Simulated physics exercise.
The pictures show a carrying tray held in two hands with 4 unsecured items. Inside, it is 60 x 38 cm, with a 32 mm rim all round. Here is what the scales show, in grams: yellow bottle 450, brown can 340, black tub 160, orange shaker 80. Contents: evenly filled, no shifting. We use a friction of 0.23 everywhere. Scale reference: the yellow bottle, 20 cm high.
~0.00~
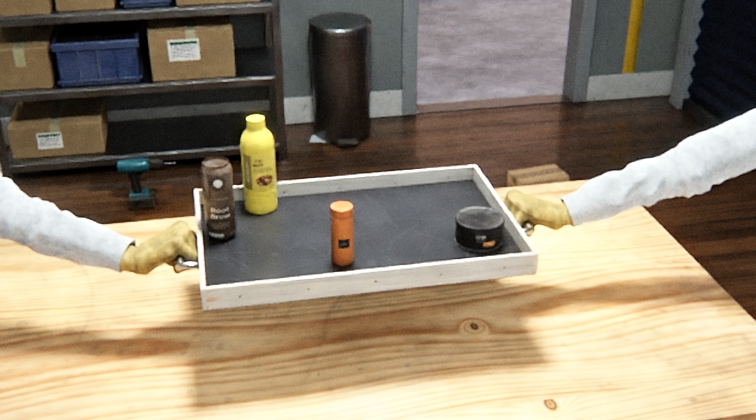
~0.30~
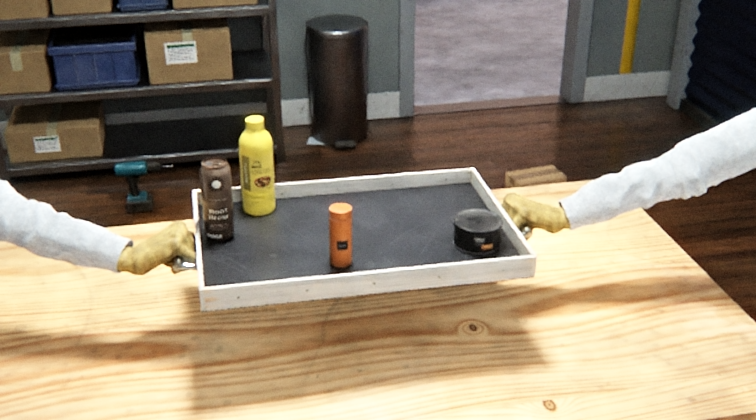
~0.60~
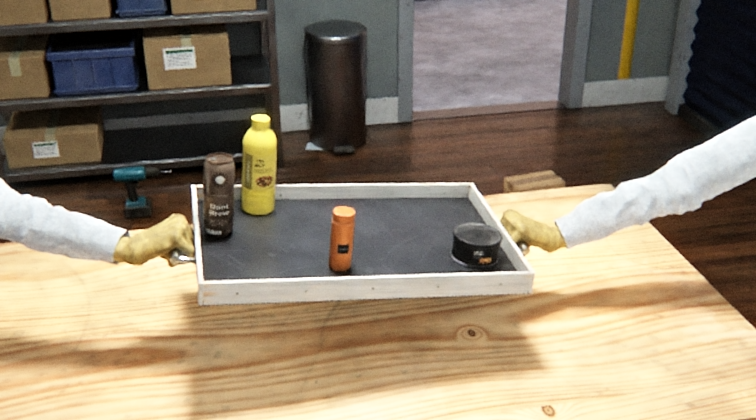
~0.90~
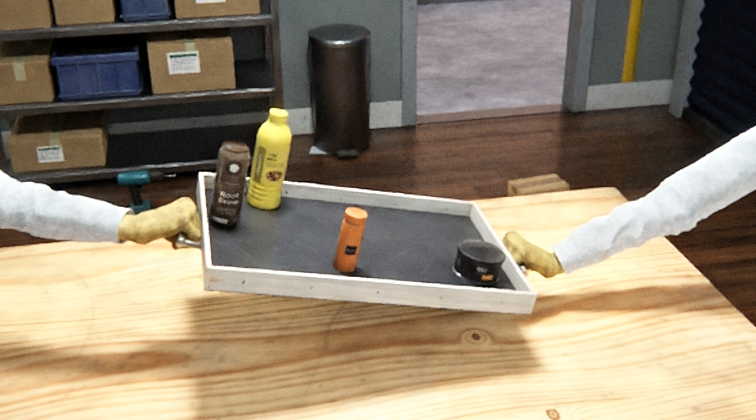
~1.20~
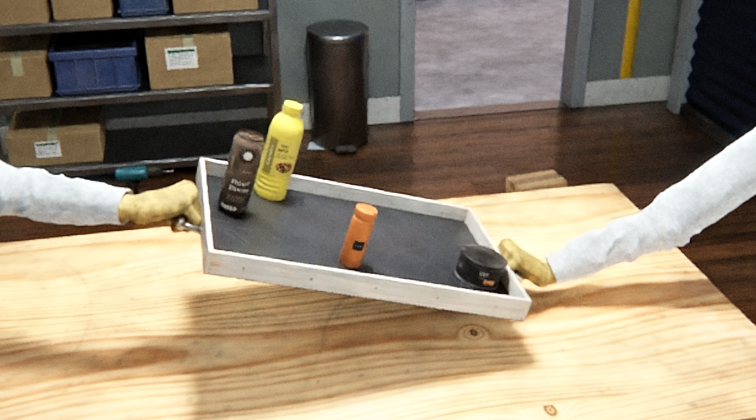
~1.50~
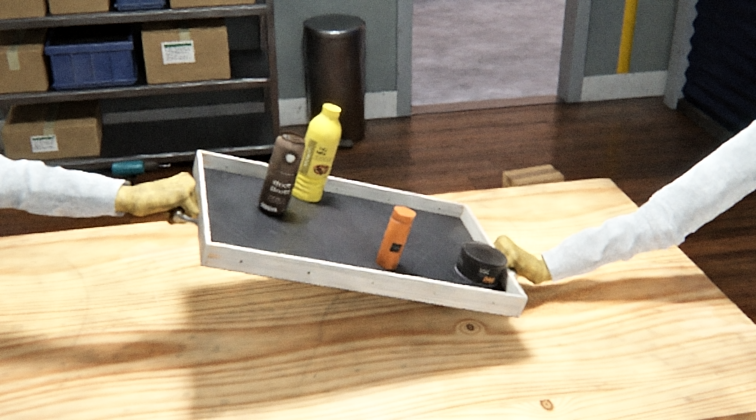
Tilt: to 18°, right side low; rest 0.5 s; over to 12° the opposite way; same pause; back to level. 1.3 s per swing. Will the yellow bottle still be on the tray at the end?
No.
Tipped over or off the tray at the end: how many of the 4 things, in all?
Count: 2.
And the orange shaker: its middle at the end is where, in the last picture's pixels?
It ends up near (471, 229).
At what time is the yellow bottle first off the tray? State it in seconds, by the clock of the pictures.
Answer: About 2.1 s.
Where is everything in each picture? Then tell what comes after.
The first picture shows tray level; yellow bottle (258, 164); brown can (219, 199).
The second picture shows tilt 1°, right edge down; orange shaker (341, 235); brown can (217, 200).
The third picture shows tilt 5°, right edge down; black tub (476, 245); orange shaker (342, 239).
The fourth picture shows tilt 13°, right edge down; brown can (230, 184); black tub (479, 262).
The fifth picture shows tilt 17°, right edge down; brown can (241, 172) shifted 2 cm; orange shaker (358, 236).
The sixth picture shows tilt 18°, right edge down; yellow bottle (318, 152) shifted 10 cm; black tub (481, 264) shifted 2 cm.
Around 1.80 s, tilt 18°, right edge down; yellow bottle shifted 26 cm near (393, 167); orange shaker shifted 23 cm; brown can shifted 27 cm.
Around 2.10 s, tilt 17°, right edge down; yellow bottle tipped 26° against what carries it near (481, 181); brown can shifted 51 cm; orange shaker shifted 25 cm.
Around 2.50 s, tilt 5°, right edge down; yellow bottle and brown can now off the tray; orange shaker shifted 25 cm; black tub shifted 2 cm.
Around 3.00 s, tilt 11°, left edge down; orange shaker shifted 25 cm; black tub shifted 2 cm.
Finally (5.4 s), off the tray, yellow bottle and brown can; not toppled but over 5 cm from the start, orange shaker; the last one still in place (within 5 cm). In the last view, yellow bottle near (557, 239).
